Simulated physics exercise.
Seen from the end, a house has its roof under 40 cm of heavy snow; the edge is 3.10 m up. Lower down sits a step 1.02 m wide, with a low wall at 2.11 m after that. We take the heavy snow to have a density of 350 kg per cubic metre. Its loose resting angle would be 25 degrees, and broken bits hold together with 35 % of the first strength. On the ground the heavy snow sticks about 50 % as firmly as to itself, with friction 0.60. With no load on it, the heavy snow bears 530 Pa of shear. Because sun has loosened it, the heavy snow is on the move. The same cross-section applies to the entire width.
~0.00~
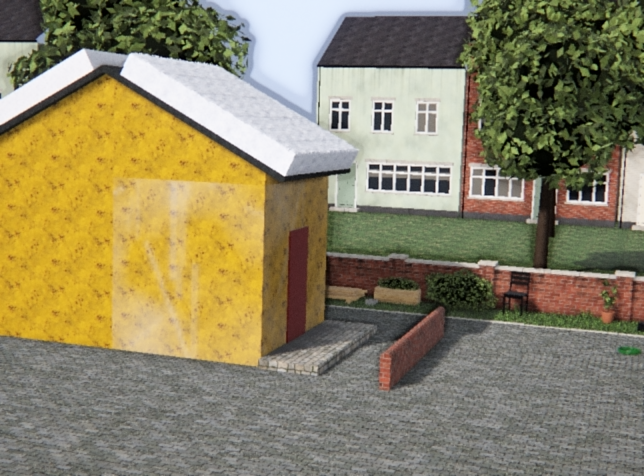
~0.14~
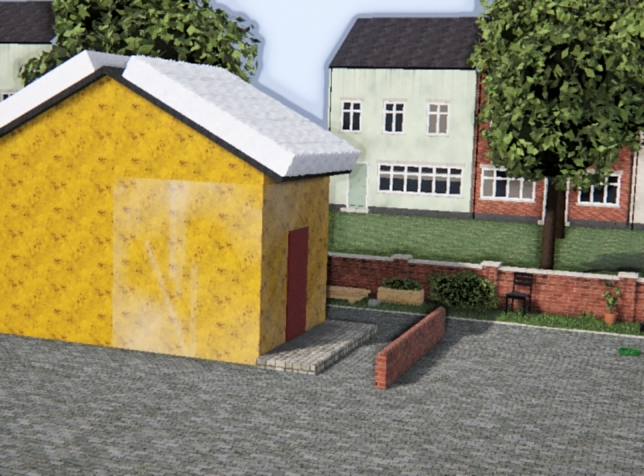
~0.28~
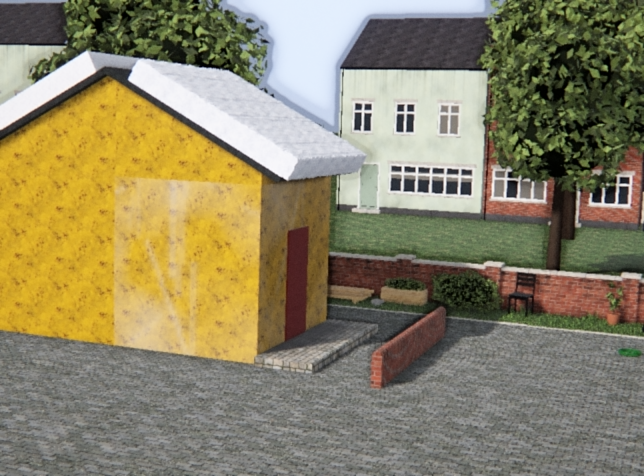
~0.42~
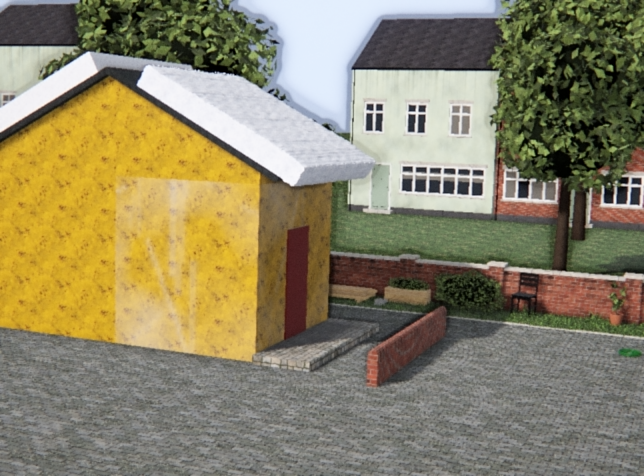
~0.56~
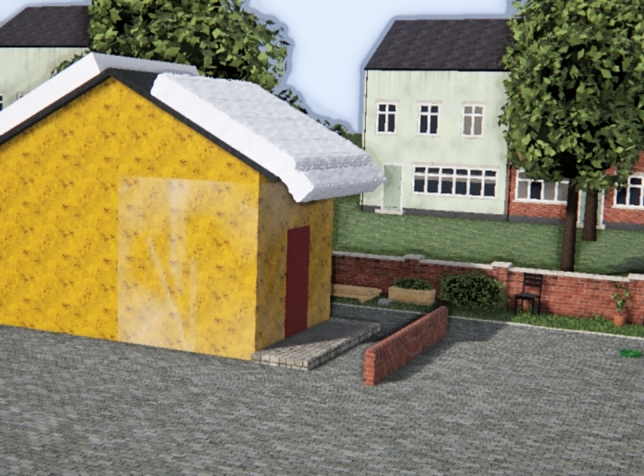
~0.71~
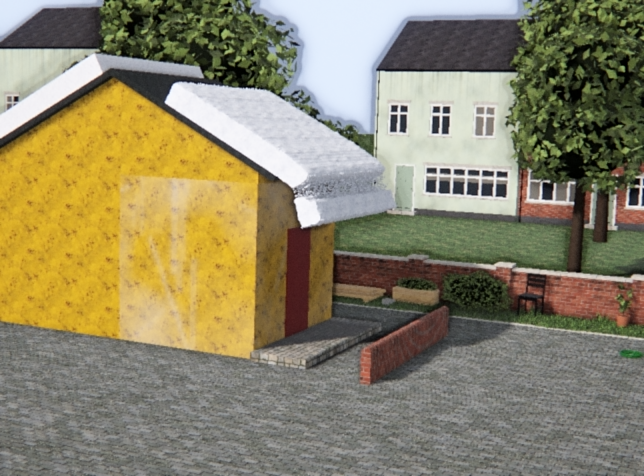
To begin with, a thick white layer of snow covers the roof of a yellow building with a red door, beside a low brick wall. The snow slides slowly down the right slope, baring dark roof near the ridge, then its overhanging edge cracks and sags above the door.
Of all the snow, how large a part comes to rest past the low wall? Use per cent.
Close to 64 % of the snow ends past the low wall.
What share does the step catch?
2 %, approx.
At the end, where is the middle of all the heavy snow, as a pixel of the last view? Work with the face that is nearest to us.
About (442, 381).
After 1.12 s, 57 % is still on the roof and 0 % is past the low wall.
After 1.61 s, none is still on the roof and 36 % is past the low wall.
After 2.11 s, none is still on the roof and 64 % is past the low wall.
After 2.60 s, none is still on the roof and 64 % is past the low wall.
After 3.10 s, none is still on the roof and 64 % is past the low wall.
